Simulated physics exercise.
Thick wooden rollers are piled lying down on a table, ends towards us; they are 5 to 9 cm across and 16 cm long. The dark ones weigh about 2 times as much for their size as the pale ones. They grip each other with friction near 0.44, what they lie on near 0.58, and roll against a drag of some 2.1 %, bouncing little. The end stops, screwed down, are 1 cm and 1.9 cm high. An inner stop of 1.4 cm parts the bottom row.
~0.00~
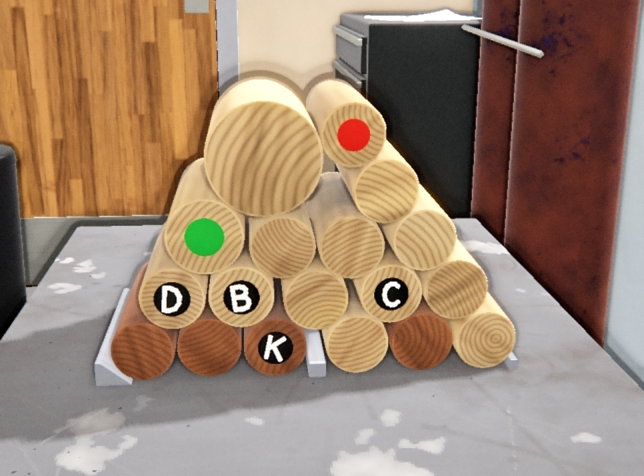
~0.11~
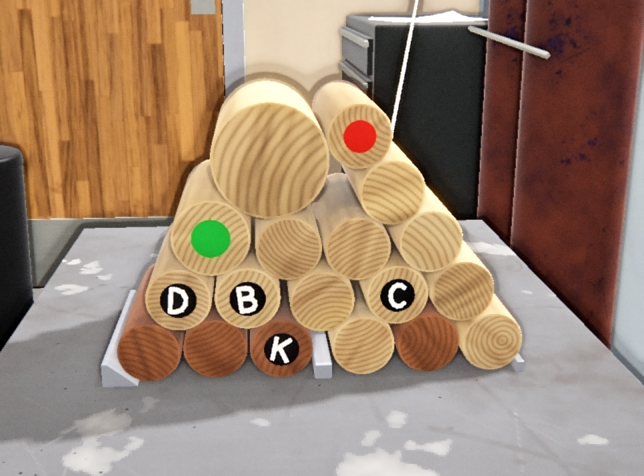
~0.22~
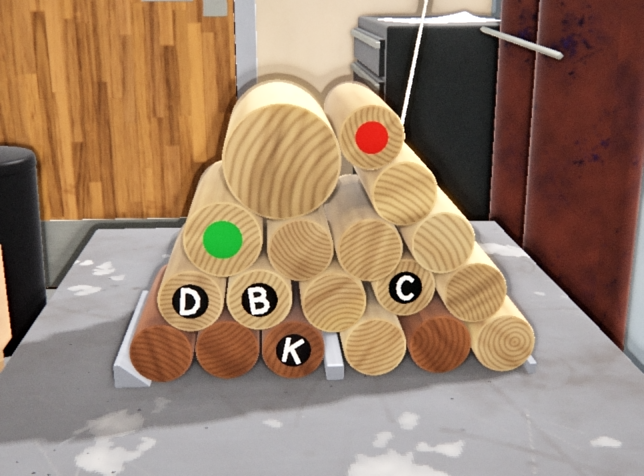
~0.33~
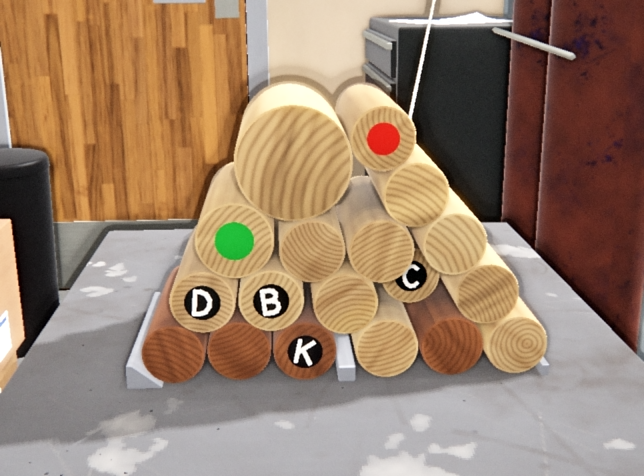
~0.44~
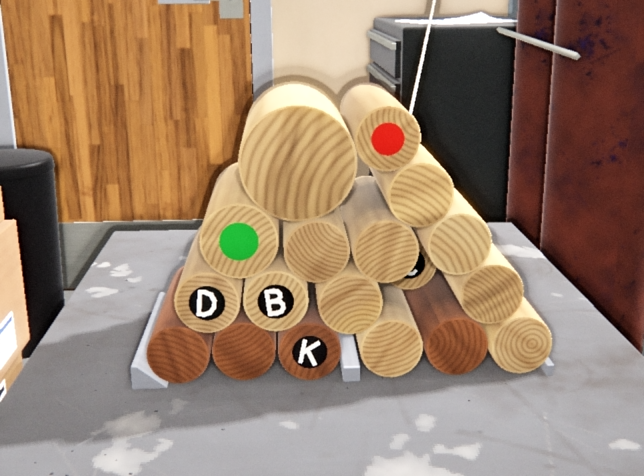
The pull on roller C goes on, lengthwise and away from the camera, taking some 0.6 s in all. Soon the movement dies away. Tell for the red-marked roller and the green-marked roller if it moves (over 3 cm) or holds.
The red-marked roller holds; the green-marked roller holds.
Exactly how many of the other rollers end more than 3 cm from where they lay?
The count is 0.
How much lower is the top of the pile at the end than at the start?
Some 0 cm lower.
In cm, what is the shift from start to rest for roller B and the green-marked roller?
Roller B: 0, green-marked roller: 0.
After 0.76 s, 0 now displaced over 3 cm; red in place; green in place.
After 0.82 s, 0 now displaced over 3 cm; red in place; green in place.
All still by 1.0 s, 0 moved over 3 cm; not one over the end stops; red in place; green in place; top of the pile 22 cm high, from 22 cm.
